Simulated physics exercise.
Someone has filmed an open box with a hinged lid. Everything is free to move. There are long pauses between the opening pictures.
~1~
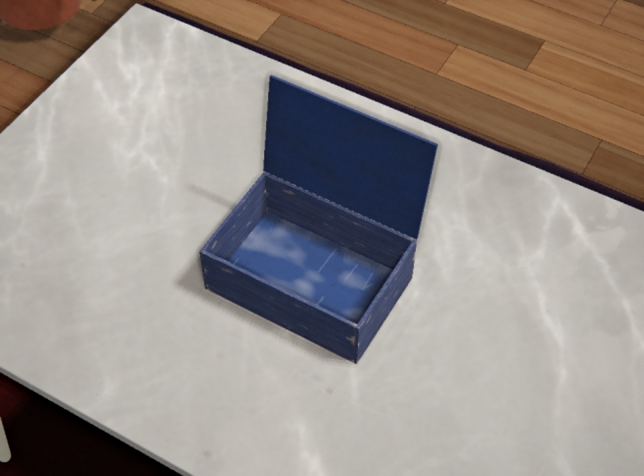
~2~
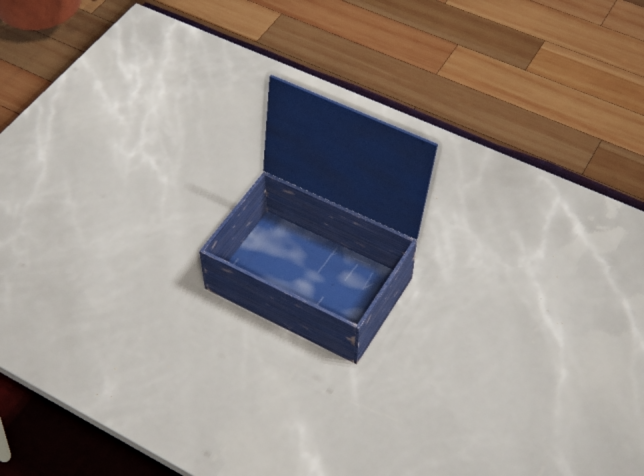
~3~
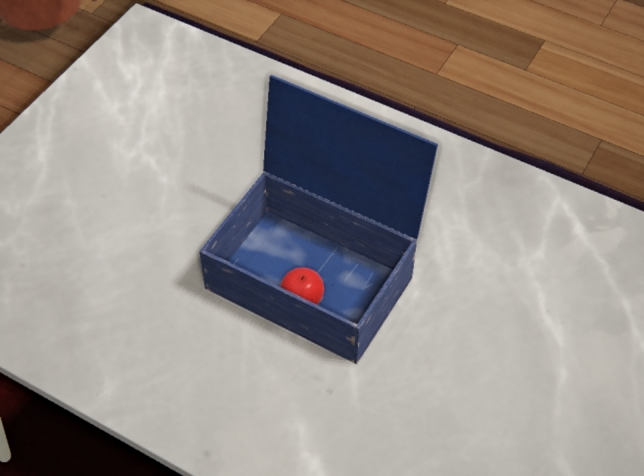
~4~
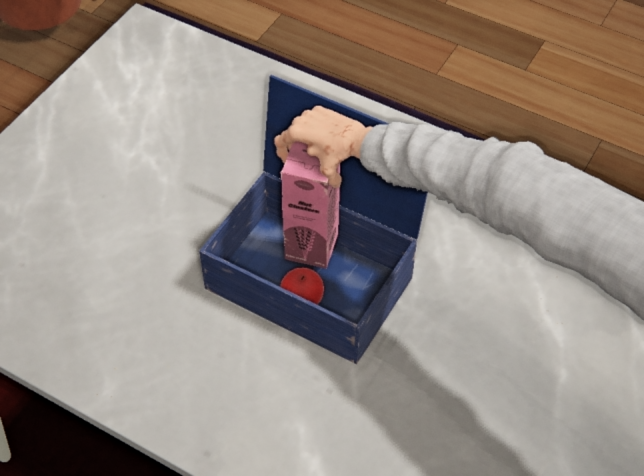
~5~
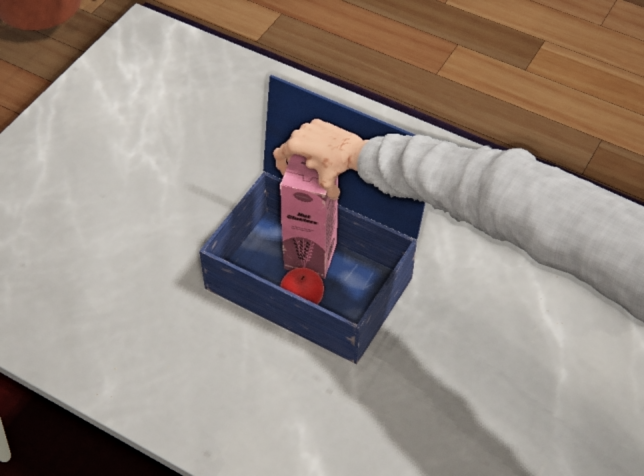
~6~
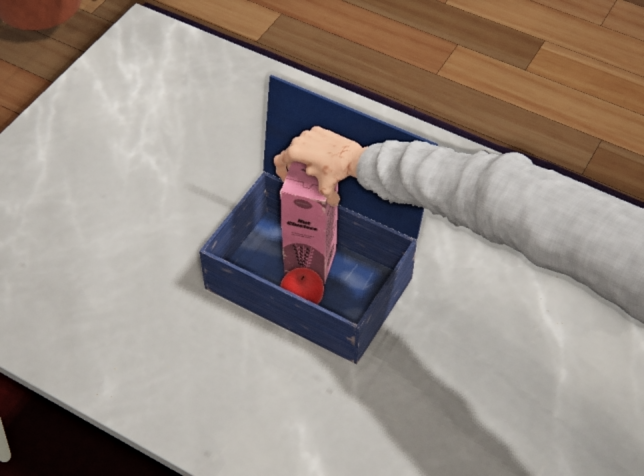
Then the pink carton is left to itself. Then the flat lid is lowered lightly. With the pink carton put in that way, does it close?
Here the lid is held up.
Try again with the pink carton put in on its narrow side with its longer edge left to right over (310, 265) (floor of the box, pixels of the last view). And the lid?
Then it sits on the rim.
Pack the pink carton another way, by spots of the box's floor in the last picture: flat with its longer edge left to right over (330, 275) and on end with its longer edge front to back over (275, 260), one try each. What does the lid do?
First, it closes; second, it is held up.
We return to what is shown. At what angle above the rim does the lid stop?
About 30°.
Then, 1.40 s past the last view, lid 81° above the rim.
Then, 2.80 s past the last view, lid 54° above the rim; pink carton rocked 20° from its first pose near (302, 240).
Then, 3.00 s past the last view, lid 33° above the rim; pink carton rocked 52° from its first pose near (301, 255); red apple displaced a little.
Finally, lid 29° above the rim; down or leaning hard in the box, pink carton; red apple still in place. Final places as the last picture's camera would see them, pink carton near (303, 255).
